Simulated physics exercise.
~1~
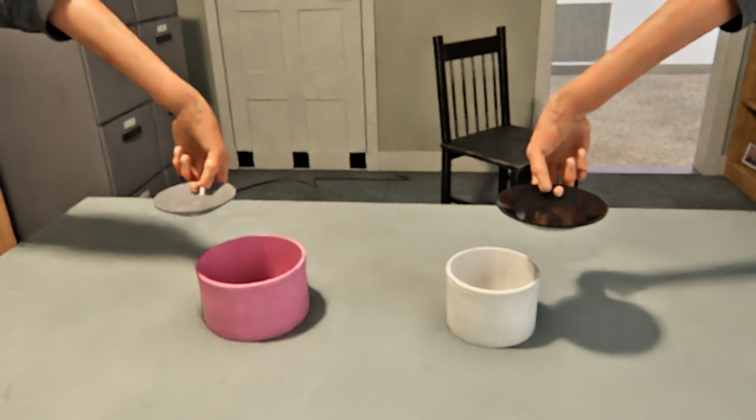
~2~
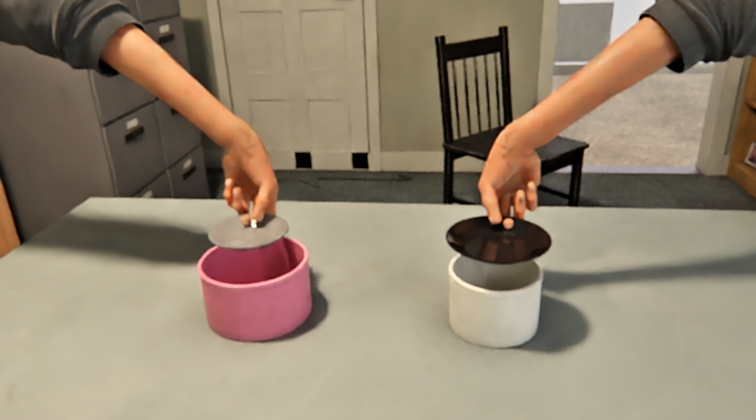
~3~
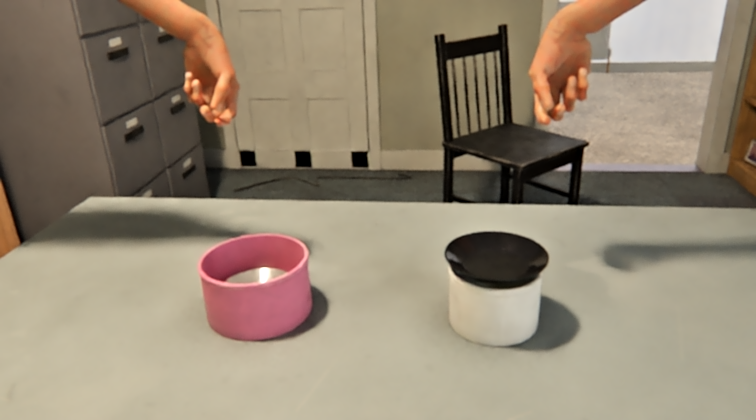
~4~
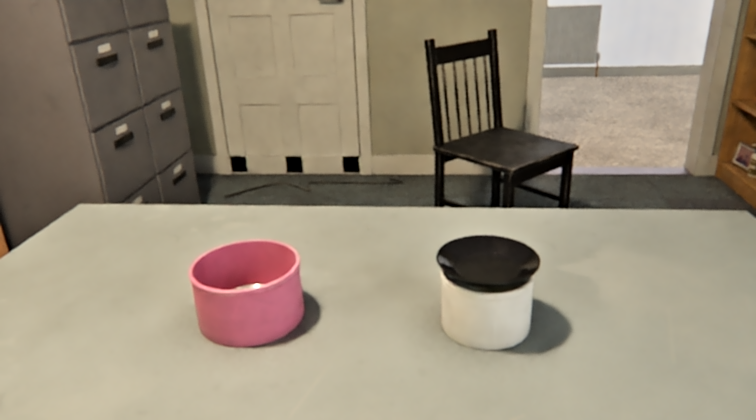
The video shows two hands holding a grey plate over a pink jar on the left and a black plate over a white jar on the right. They lower and release both plates, then withdraw; the grey one drops inside, while the black one rests on the rim.
